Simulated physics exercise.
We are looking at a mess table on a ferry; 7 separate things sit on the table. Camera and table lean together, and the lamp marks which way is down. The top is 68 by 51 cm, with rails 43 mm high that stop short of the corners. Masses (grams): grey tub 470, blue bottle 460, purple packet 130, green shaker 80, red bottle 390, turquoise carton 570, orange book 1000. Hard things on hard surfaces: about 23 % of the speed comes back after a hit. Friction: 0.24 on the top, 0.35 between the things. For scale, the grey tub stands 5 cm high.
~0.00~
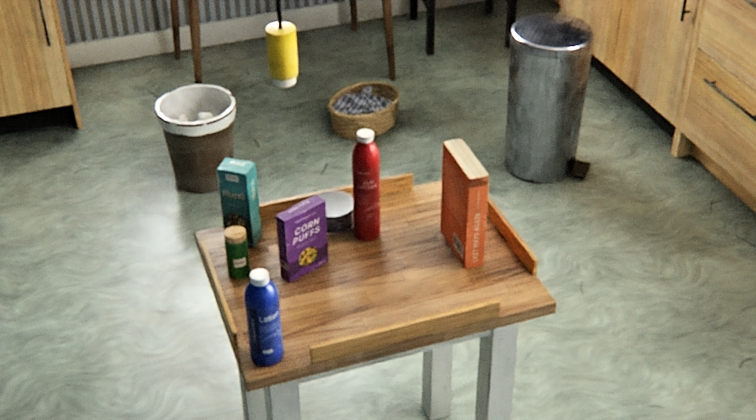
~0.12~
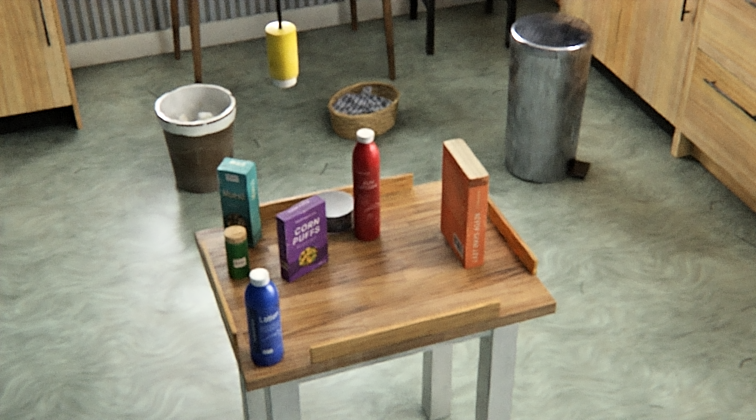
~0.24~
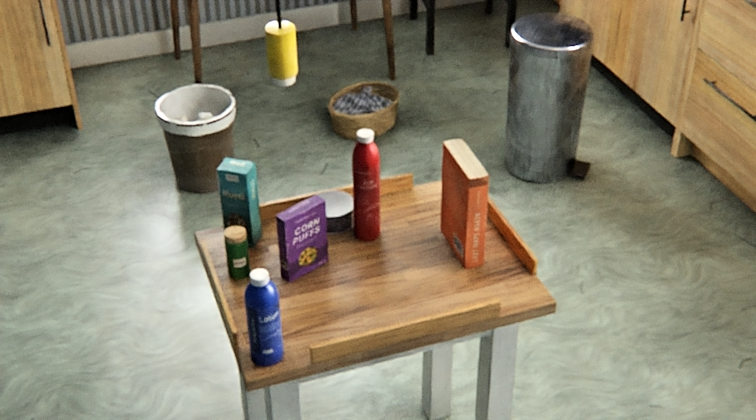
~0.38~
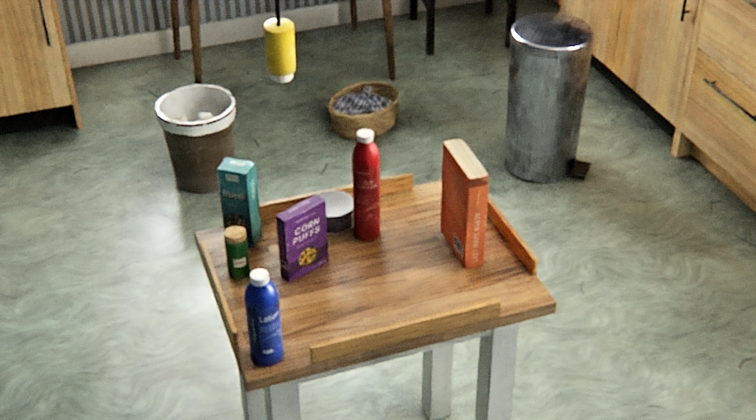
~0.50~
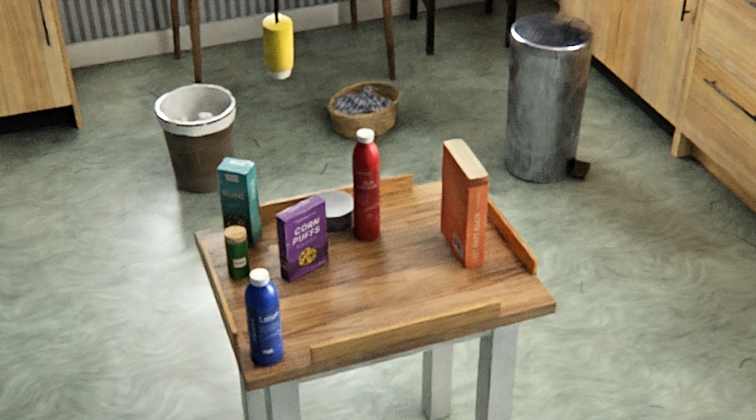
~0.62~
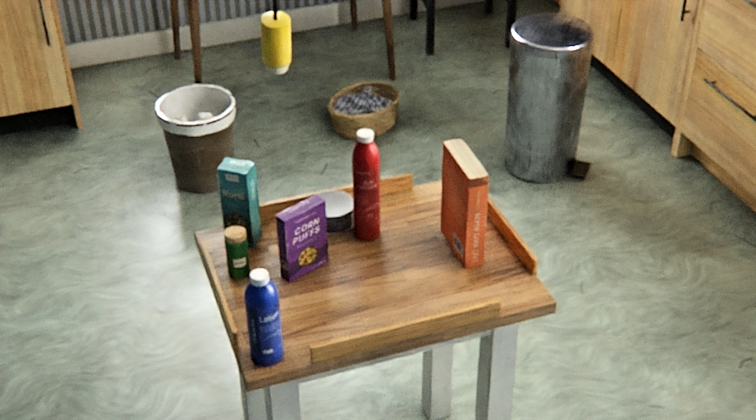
On a wooden table, seven items stand still while a yellow cylinder behind swings slightly left.
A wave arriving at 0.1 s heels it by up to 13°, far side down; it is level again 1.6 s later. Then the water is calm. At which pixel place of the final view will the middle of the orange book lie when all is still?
Look near (463, 204).
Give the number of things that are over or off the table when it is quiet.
That comes to 1.
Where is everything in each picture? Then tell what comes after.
The first picture shows boat level; orange book (463, 204); grey tub (333, 213).
The second picture shows boat level; purple packet (303, 239); green shaker (237, 253).
The third picture shows floor tilted 1°, far side down; red bottle (366, 185); turquoise carton (240, 204).
The fourth picture shows floor tilted 4°, far side down; grey tub (333, 213); blue bottle (263, 316).
The fifth picture shows floor tilted 6°, far side down; purple packet (303, 239); green shaker (237, 252).
The sixth picture shows floor tilted 9°, far side down; orange book (463, 204); red bottle (366, 185).
By 1.32 s, floor tilted 6°, far side down; purple packet rocked 24° off its seat.
By 1.42 s, floor tilted 4°, far side down; purple packet rocked 47° off its seat.
By 1.62 s, boat level; purple packet on its side.
When it is over (2.2 s), lying over on the table, purple packet; the other 6 within 5 cm of the start. End places, in pixels of the last picture, orange book near (463, 204).
